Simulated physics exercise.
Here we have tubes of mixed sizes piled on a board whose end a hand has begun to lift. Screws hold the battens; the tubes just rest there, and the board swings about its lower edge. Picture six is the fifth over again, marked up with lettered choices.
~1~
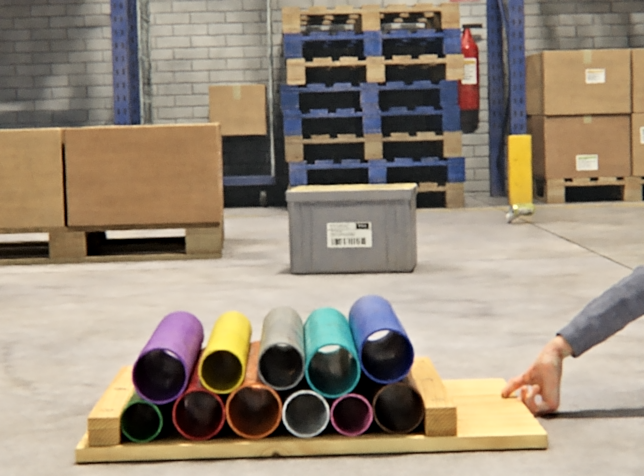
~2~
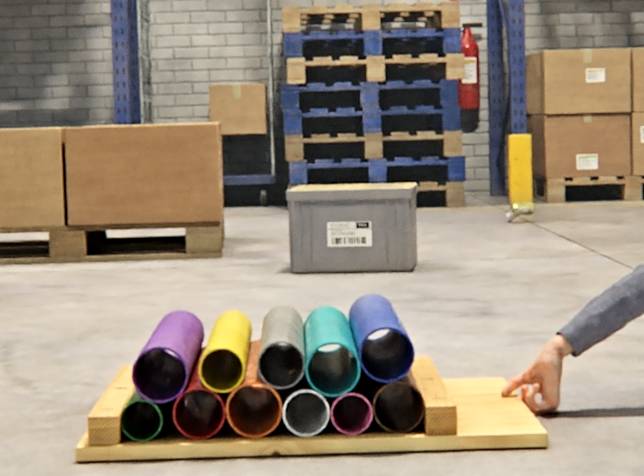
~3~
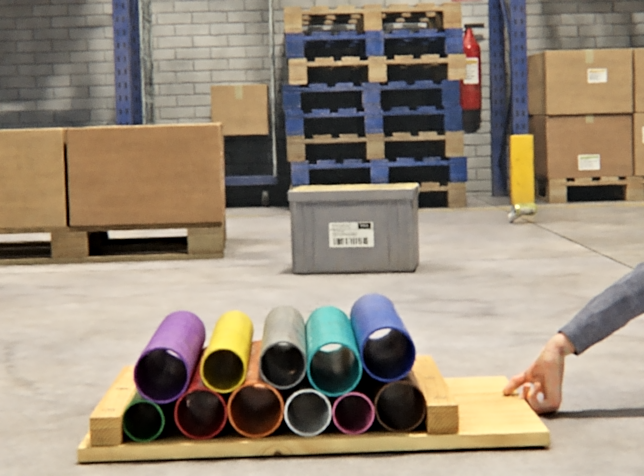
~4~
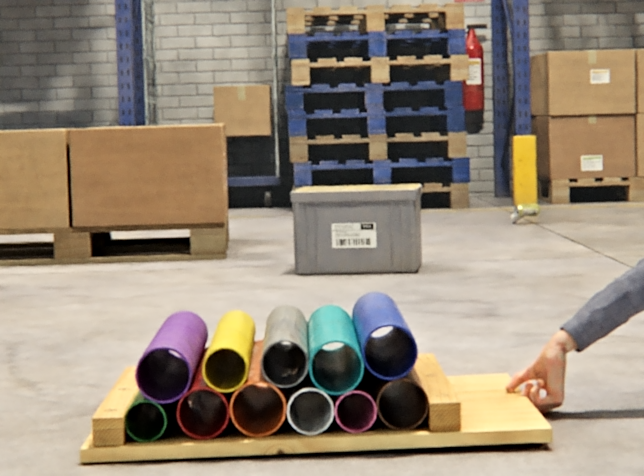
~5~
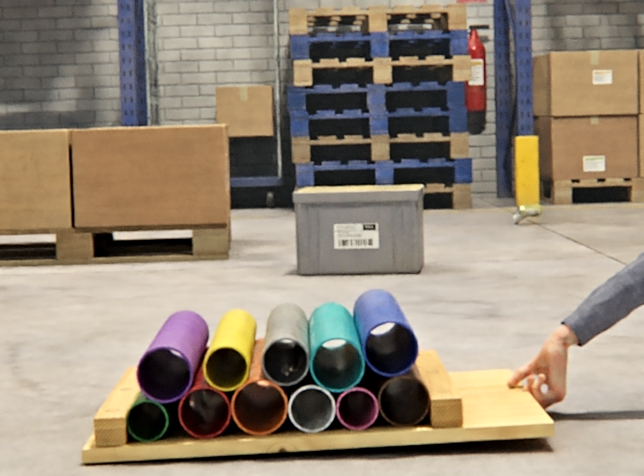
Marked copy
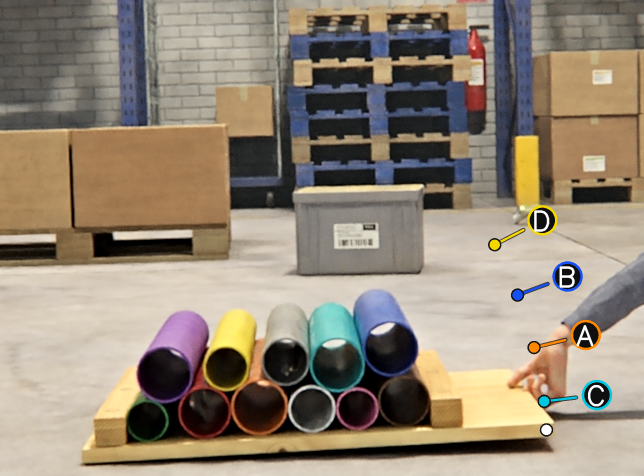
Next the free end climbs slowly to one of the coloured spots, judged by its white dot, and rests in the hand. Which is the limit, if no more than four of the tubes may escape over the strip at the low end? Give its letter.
The last mark within the limit is B.
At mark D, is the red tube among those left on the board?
The red tube: Yes.
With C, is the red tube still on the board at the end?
Yes, with C.
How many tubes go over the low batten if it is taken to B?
It comes to one.
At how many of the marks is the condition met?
The number is three.
On the marked copy, A at (534, 347); B at (517, 295); C at (544, 402); D at (495, 245); the white dot at (547, 430).
Following B. Soon after the start, board at 14°.
Later, board at 19°.
In the end, board at 19°, one over the low batten (purple).
As for the rest, A one over the low batten (purple); C none over the low batten; D five over the low batten.
